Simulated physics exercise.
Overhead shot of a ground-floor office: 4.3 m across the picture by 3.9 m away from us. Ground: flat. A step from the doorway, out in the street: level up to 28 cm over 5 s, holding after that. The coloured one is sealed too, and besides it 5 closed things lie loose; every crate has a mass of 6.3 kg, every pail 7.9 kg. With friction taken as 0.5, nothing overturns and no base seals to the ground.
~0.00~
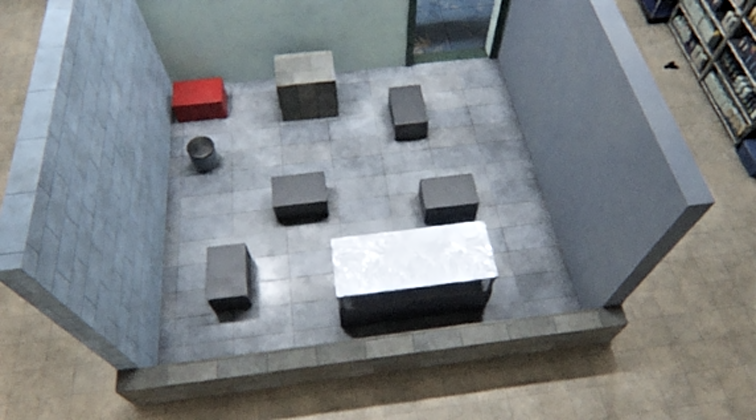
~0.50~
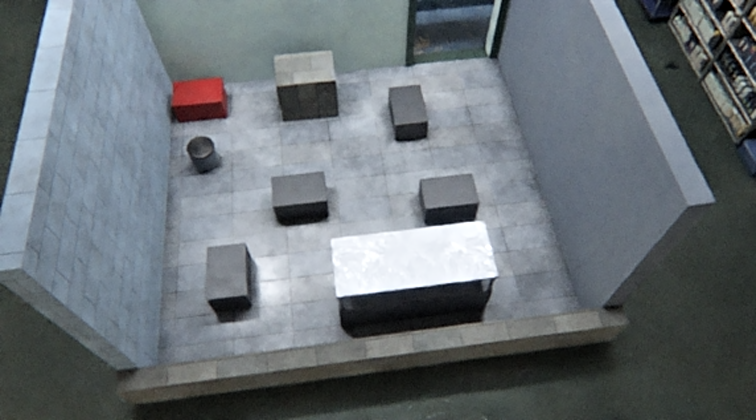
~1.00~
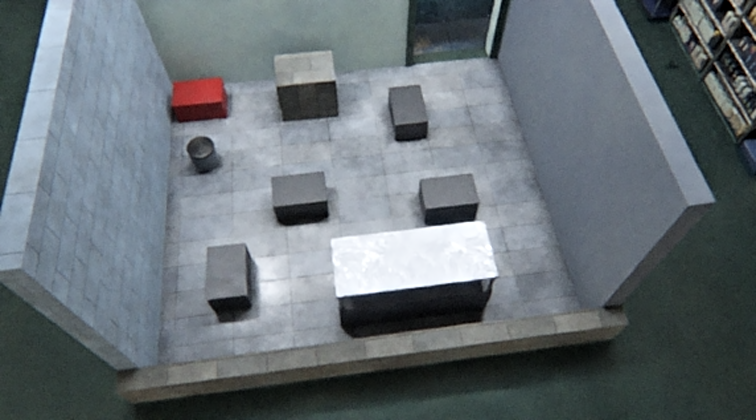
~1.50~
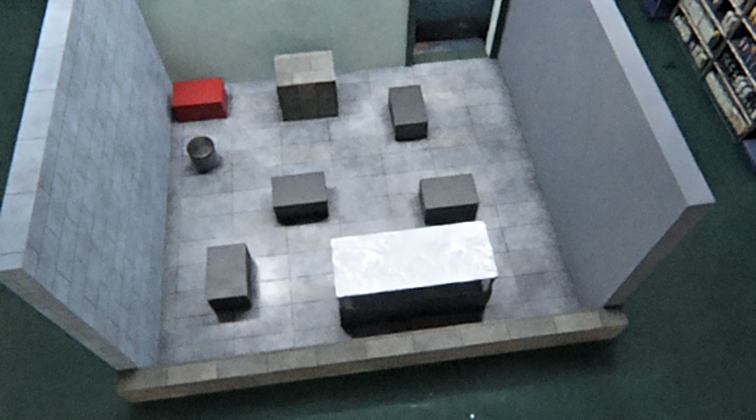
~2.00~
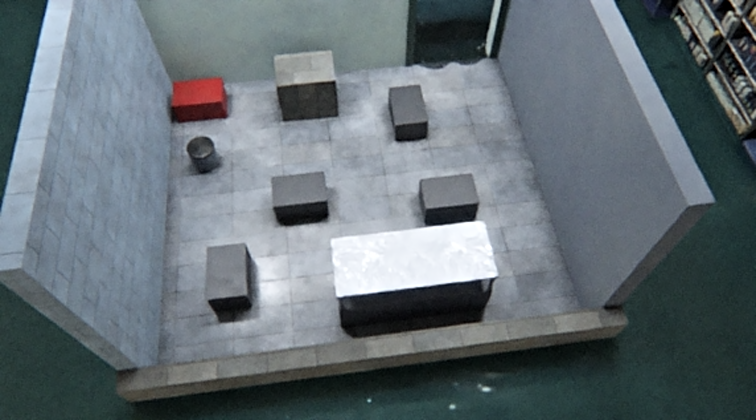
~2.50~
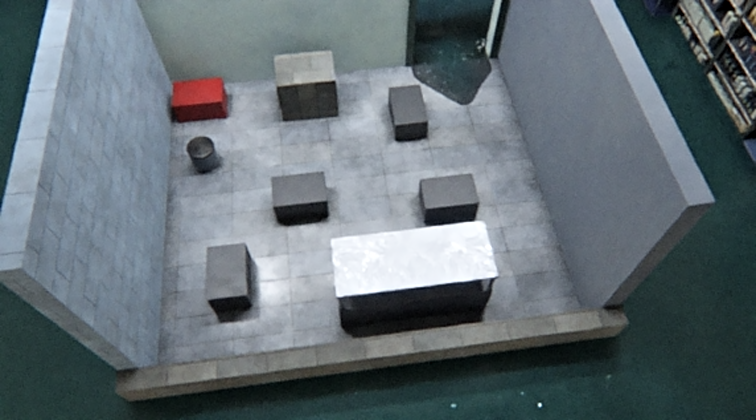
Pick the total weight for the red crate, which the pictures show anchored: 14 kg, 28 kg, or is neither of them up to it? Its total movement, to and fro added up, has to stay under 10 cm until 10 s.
14 kg is enough.
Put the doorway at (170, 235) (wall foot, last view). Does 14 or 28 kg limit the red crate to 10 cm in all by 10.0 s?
In that case the lighter option suffices.
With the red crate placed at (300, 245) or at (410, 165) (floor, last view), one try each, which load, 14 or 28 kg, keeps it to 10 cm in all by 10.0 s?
One by one: Only the big mass suffices; neither mass suffices.
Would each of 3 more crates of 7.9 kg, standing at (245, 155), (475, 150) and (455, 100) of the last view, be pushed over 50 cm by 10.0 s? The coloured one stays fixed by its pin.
First: Inside the limit; second: Beyond the limit; third: Beyond the limit.
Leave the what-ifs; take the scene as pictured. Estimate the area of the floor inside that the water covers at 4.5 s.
At that time the wet patch spans about 5.5 m2.
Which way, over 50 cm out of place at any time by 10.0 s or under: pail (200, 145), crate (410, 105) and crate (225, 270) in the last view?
First stays inside, then exceeds it, then exceeds it.
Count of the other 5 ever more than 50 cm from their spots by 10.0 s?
That comes to 4.
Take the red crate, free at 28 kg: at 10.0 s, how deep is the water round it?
Roughly 5 cm.
After 3.5 s the red crate would be 0 cm from its start with 14 kg and 0 cm from its start with 28 kg; 0 cm of water round it then.
After 4.5 s the red crate would be 0 cm from its start with 14 kg and 0 cm from its start with 28 kg; 0 cm of water round it then.
After 7.0 s the red crate would be 0 cm from its start with 14 kg and 0 cm from its start with 28 kg; 0 cm of water round it then.
After 10.0 s the red crate would be 2 cm from its start with 14 kg and 0 cm from its start with 28 kg; 5 cm of water round it then.
